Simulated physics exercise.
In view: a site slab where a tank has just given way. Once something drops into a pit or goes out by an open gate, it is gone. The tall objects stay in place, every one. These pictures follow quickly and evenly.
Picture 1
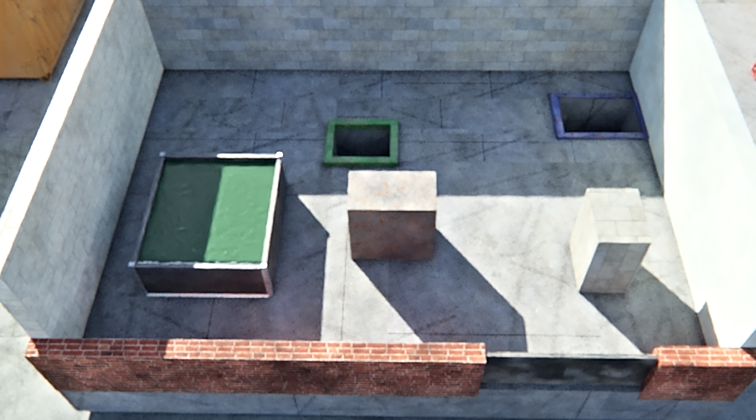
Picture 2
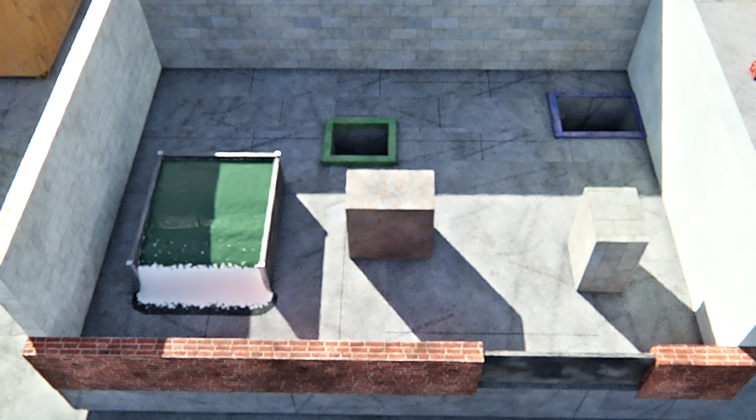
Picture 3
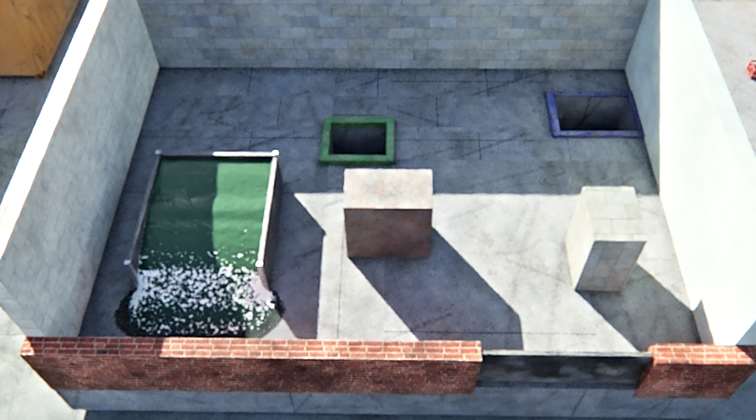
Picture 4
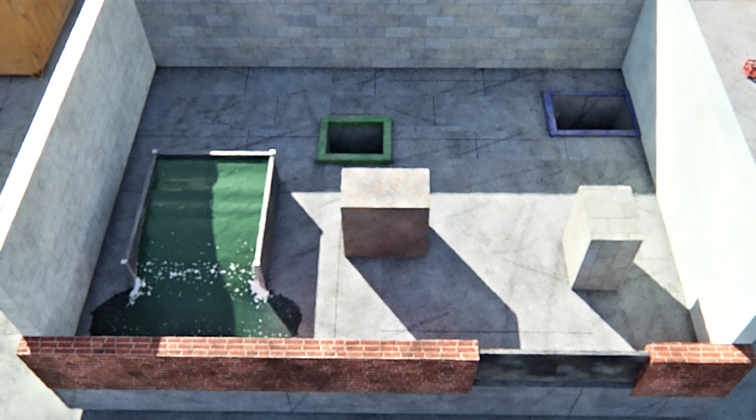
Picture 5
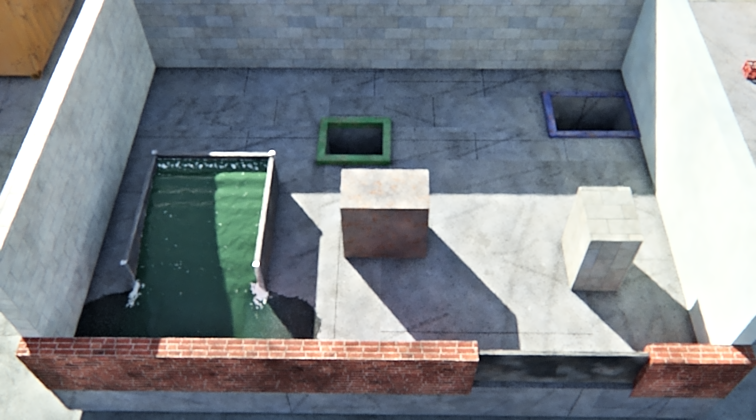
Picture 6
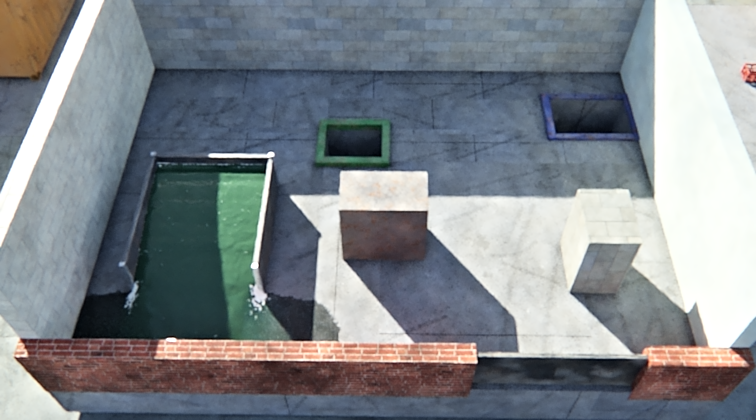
Green water pouring from the open front of a tank, foaming white, then spreading darkly across a walled slab behind low brick.
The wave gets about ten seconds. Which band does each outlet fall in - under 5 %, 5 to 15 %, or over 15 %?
The gate is likely to claim a small share beneath five per cent. The blue pit is likely to claim a small share beneath five per cent. The green pit is likely to claim a small share beneath five per cent.
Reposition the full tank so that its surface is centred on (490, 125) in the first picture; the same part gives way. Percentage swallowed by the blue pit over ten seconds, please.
The blue pit gets 8 per cent.
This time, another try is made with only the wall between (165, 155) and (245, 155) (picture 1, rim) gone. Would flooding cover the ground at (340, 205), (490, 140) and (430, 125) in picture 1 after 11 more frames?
Result, in sequence: Untouched by the flood; untouched by the flood; untouched by the flood.
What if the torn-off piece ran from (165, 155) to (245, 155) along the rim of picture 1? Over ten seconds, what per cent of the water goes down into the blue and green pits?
In percent: Blue 12, green 2.
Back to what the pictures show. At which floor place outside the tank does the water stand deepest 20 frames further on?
Close to (156, 69), I'd say.
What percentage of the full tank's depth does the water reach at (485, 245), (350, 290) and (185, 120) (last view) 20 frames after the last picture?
4, 6, 4 %.
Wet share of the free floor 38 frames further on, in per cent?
I reckon around 75 %.
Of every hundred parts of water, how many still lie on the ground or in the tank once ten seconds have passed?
Near 98 in a hundred.
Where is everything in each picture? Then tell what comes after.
Still water in the water tank at (211, 211), in the first picture.
Water pours out at (204, 282) and has run to (273, 297), in the second picture.
The front is at (125, 318), out from the gap at (202, 283), in the third picture.
The front is at a hidden place, out from the gap at (199, 283), in the fourth picture.
The front is at a hidden place, out from the gap at (199, 284), in the fifth picture.
The front is at a hidden place, out from the gap at (197, 286), in the sixth picture.
A moment on, water covers 10 % of the floor; the gate 0 %, the blue pit 0 %, the green pit 0 %.
Next, water covers 25 % of the floor; the gate 0 %, the blue pit 0 %, the green pit 0 %.
Then, water covers 45 % of the floor; the gate 0 %, the blue pit 0 %, the green pit 0 %.
Later, water covers 75 % of the floor; the gate 0 %, the blue pit 0 %, the green pit 0 %.
In the end, water covers 95 % of the floor; the gate 0 %, the blue pit 2 %, the green pit 0 %.
